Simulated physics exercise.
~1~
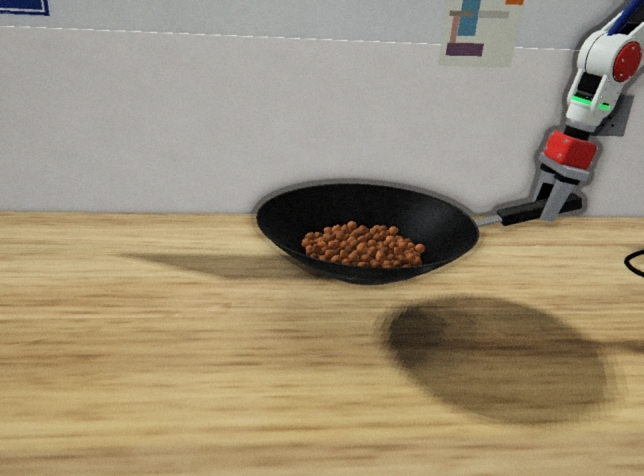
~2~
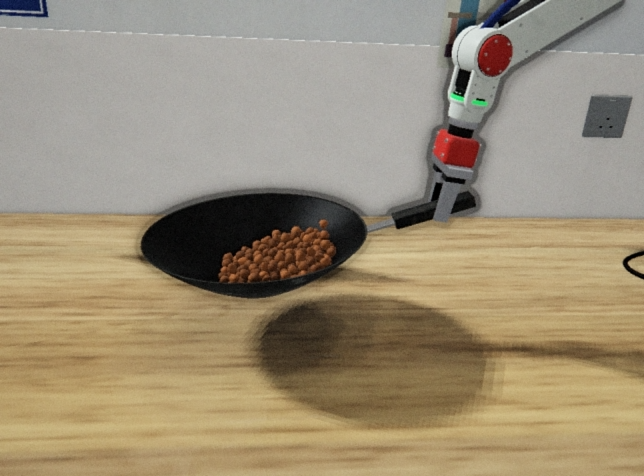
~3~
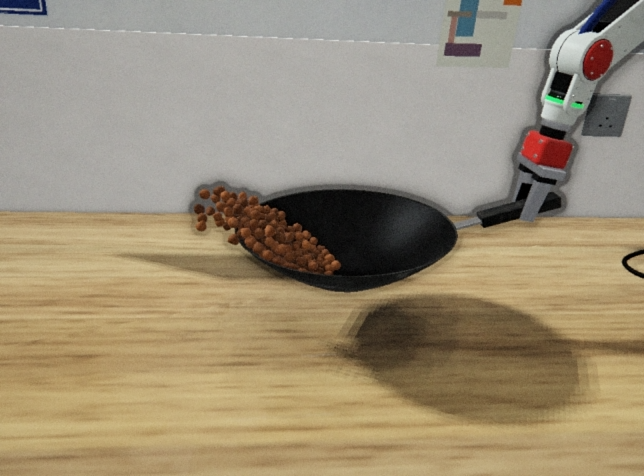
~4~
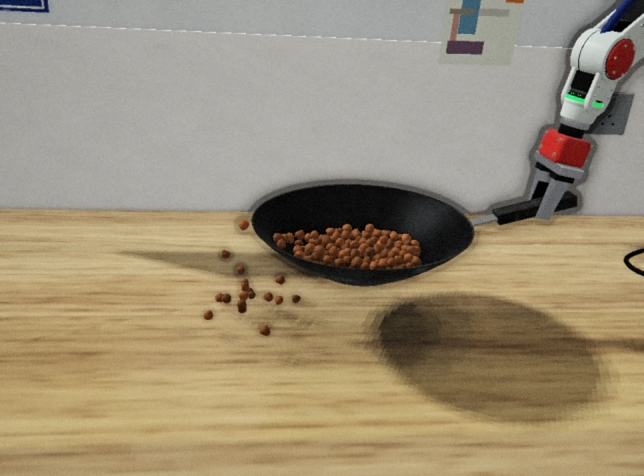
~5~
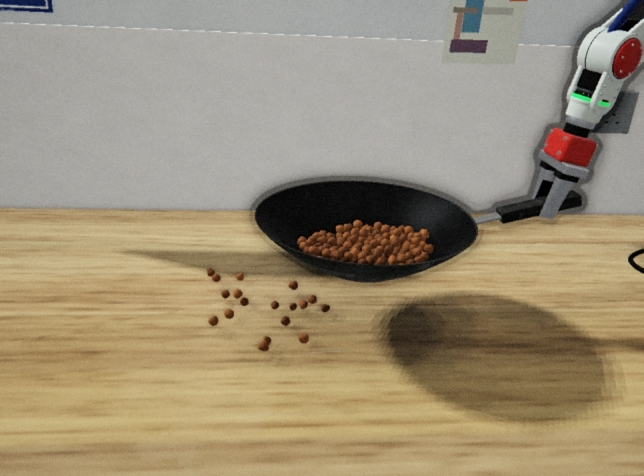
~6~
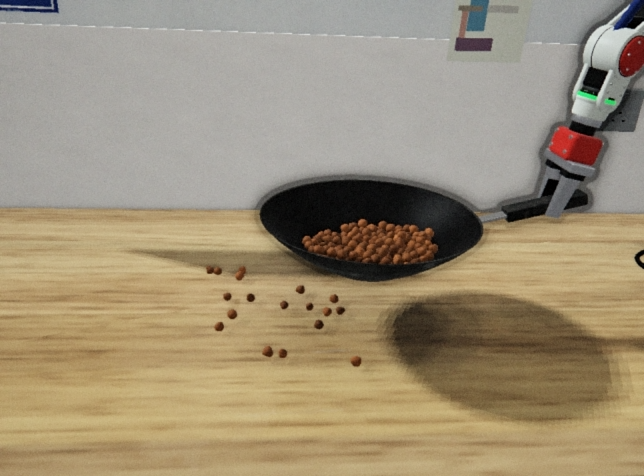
The footage shows a robot arm holding a black wok of hazelnuts above a wooden table, moving it left and then back right, so that the nuts surge over the left rim. Some drop and scatter across the tabletop, while most remain in the wok as it settles.
